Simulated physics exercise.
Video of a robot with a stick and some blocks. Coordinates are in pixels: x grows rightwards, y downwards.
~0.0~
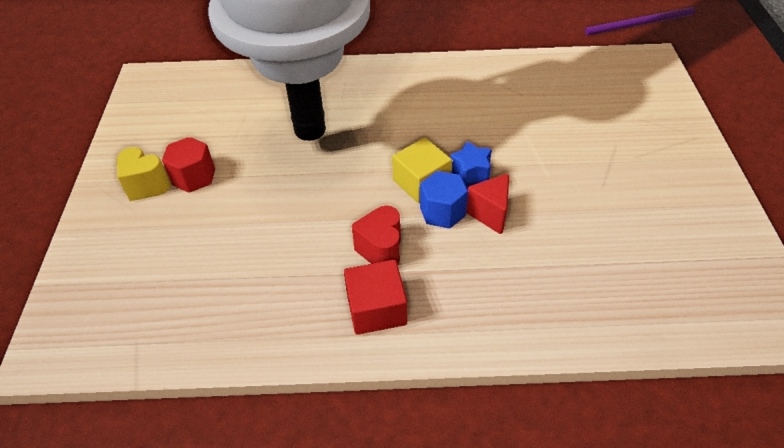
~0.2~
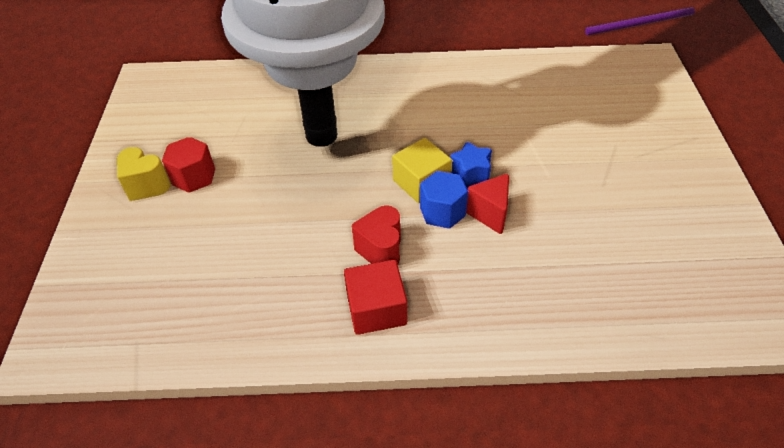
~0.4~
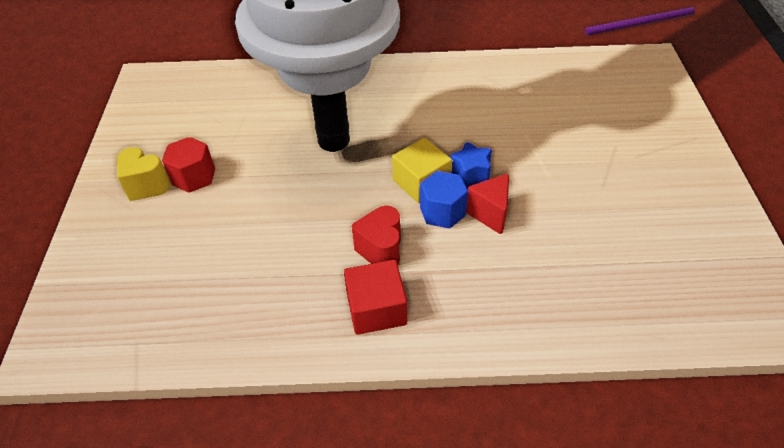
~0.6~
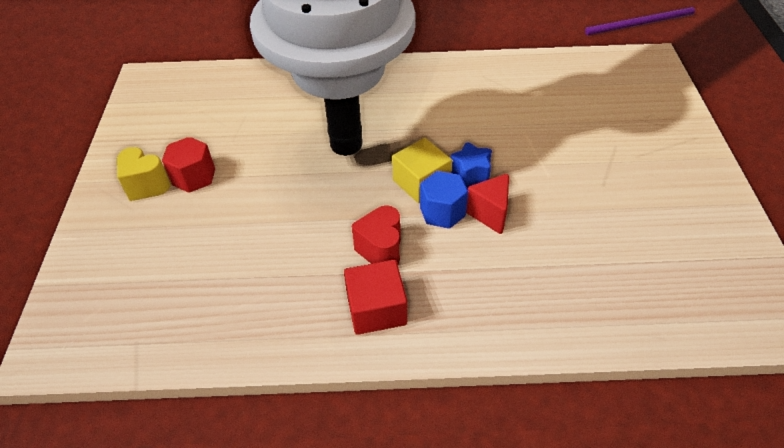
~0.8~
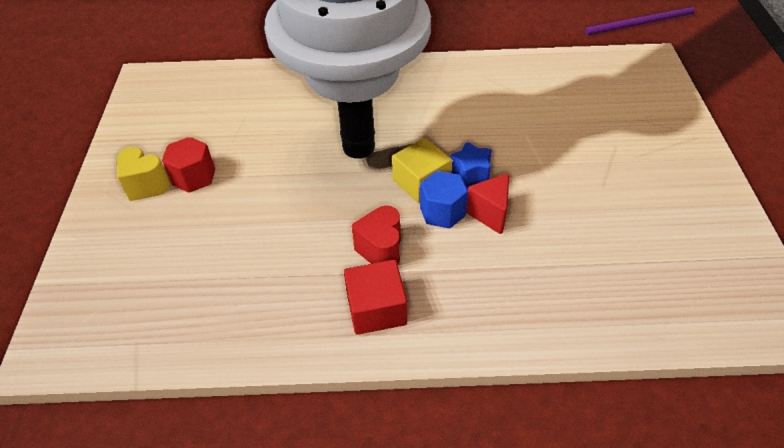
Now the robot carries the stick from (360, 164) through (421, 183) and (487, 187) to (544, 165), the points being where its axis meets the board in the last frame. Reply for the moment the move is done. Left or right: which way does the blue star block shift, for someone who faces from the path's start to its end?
Gets pushed left.
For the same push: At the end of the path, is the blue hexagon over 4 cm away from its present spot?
Yes, it checks out.
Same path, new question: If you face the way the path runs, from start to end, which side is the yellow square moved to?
It heads right.
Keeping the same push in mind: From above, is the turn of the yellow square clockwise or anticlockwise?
Turns clockwise.
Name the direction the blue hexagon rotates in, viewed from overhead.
Bird's-eye view: Clockwise.
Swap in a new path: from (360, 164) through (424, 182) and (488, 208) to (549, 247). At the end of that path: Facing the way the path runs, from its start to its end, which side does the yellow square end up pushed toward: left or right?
That's a shift to the right.
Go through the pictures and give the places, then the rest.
The first frame shows stick tip at (310, 132); block tops, yellow square at (422, 157); blue hexagon at (444, 186); blue star block at (473, 156); red triangle at (494, 189).
The second frame shows stick at (322, 137); blocks unchanged.
The third frame shows stick at (334, 142); blocks unchanged.
The fourth frame shows stick at (347, 146); blocks unchanged.
The fifth frame shows stick at (359, 149); yellow square at (422, 157); blue hexagon at (444, 186); blue star block at (473, 156); red triangle at (494, 189).
On the path given first. One third of the way, stick at (422, 168); yellow square at (455, 176); blue hexagon at (474, 208); blue star block at (483, 155); red triangle at (515, 194), turned 50° anticlockwise.
Two thirds of the way, stick at (490, 171); yellow square at (488, 192), turned 30° clockwise; blue hexagon at (490, 229), turned 30° clockwise; blue star block at (519, 149), turned 70° anticlockwise; red triangle at (531, 199), turned 75° anticlockwise.
At the end, stick at (547, 149); yellow square at (488, 192), turned 30° clockwise; blue hexagon at (490, 229), turned 30° clockwise; blue star block at (574, 128), turned 75° anticlockwise; red triangle at (531, 199), turned 75° anticlockwise.
